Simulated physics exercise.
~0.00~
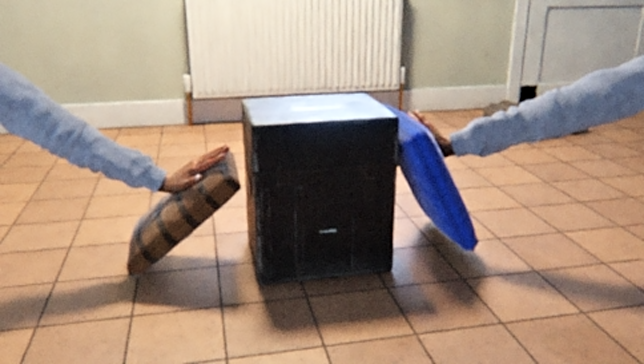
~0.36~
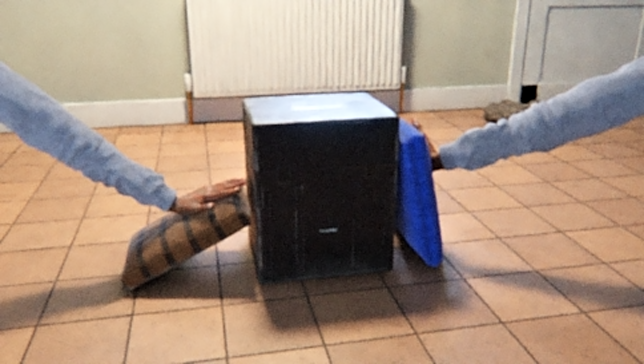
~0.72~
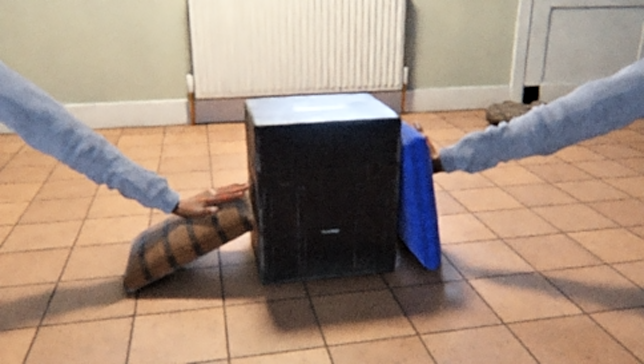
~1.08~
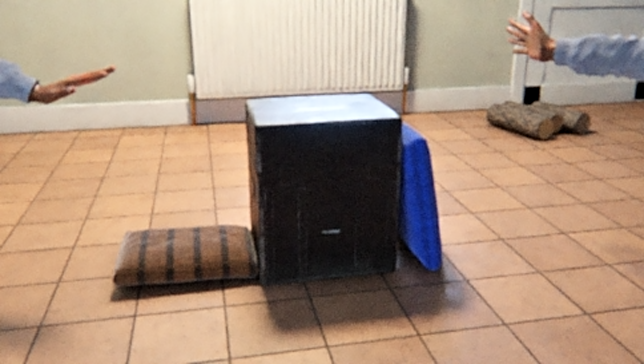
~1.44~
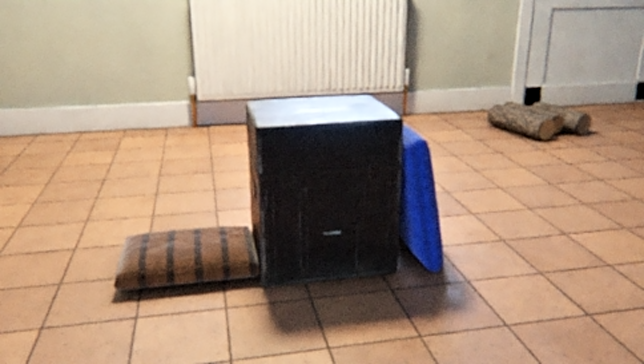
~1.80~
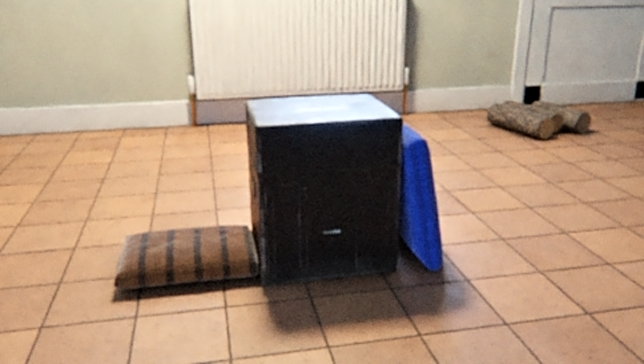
The clip opens on a tiled floor, where two hands in pale blue sleeves reach in from either side of a black chest, holding a striped brown pillow on the left and a blue cushion on the right. The hands bring both in against the chest, the pillow slanting low and the cushion standing more upright. They steady them there briefly, then let go and draw back. The brown pillow slumps flat onto the floor, while the blue cushion keeps its lean. With the hands gone, the pillow lies flat beside the chest and the cushion remains propped up.
